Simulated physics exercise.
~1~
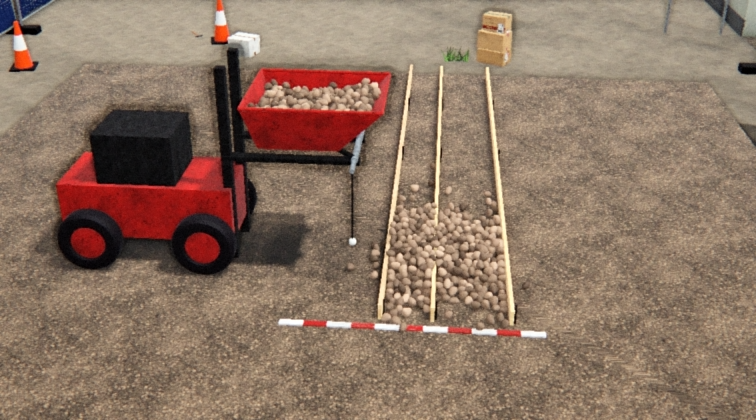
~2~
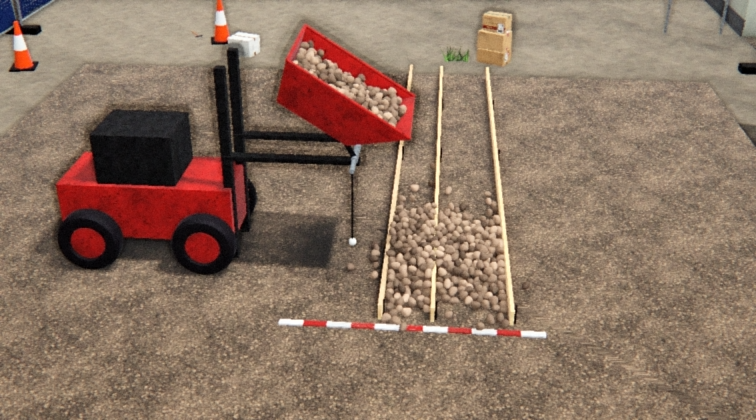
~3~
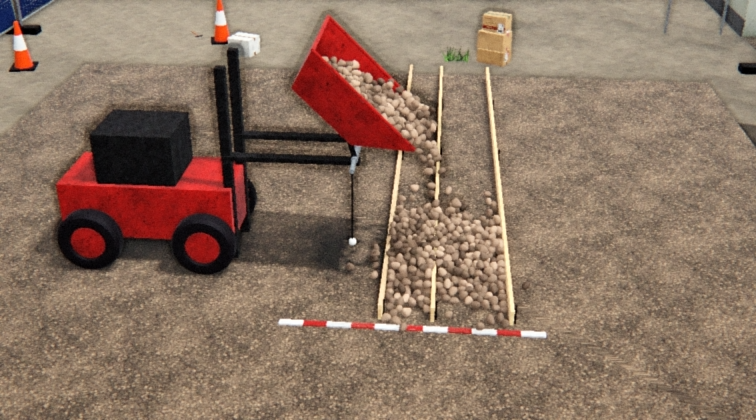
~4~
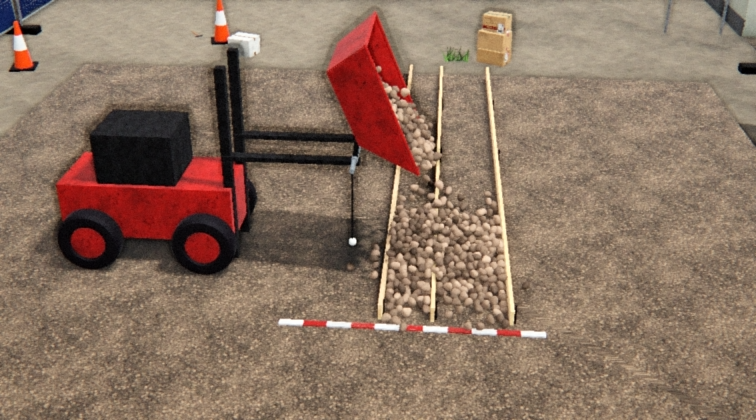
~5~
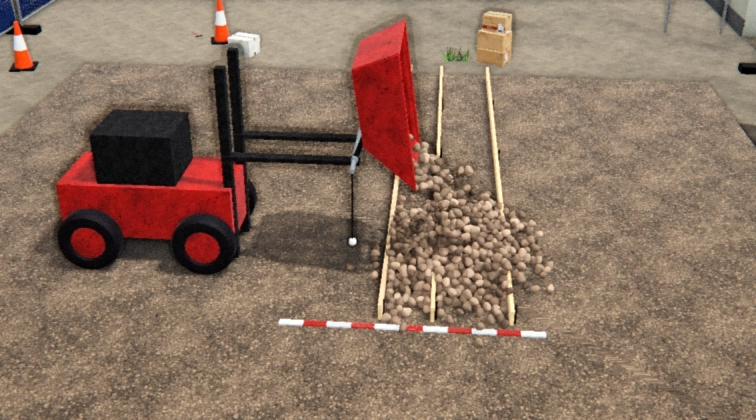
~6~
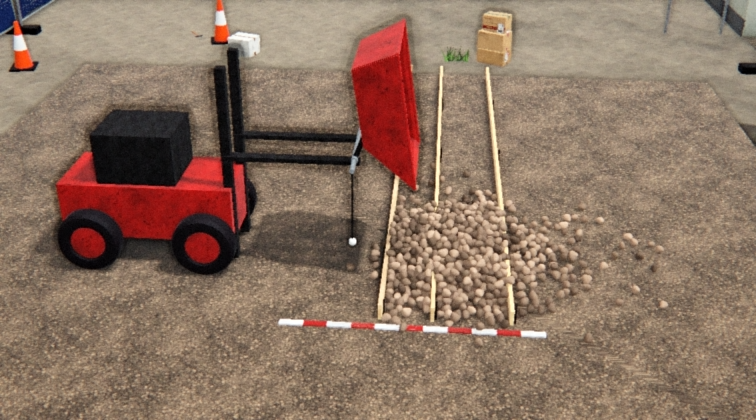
At first, a red forklift on the left holds a raised skip full of rounded cobbles beside three wooden boards, with a pile of similar stones already lying between them. The skip tips to the right, and its load slides toward the lower lip. As it tilts further, stones begin pouring over the edge into the bays. The skip then swings almost upright, emptying the rest onto the growing heap, which spills over the right-hand board. At the end, the skip stays steeply tipped and empty, with cobbles heaped across both bays and others scattered on the ground to the right.
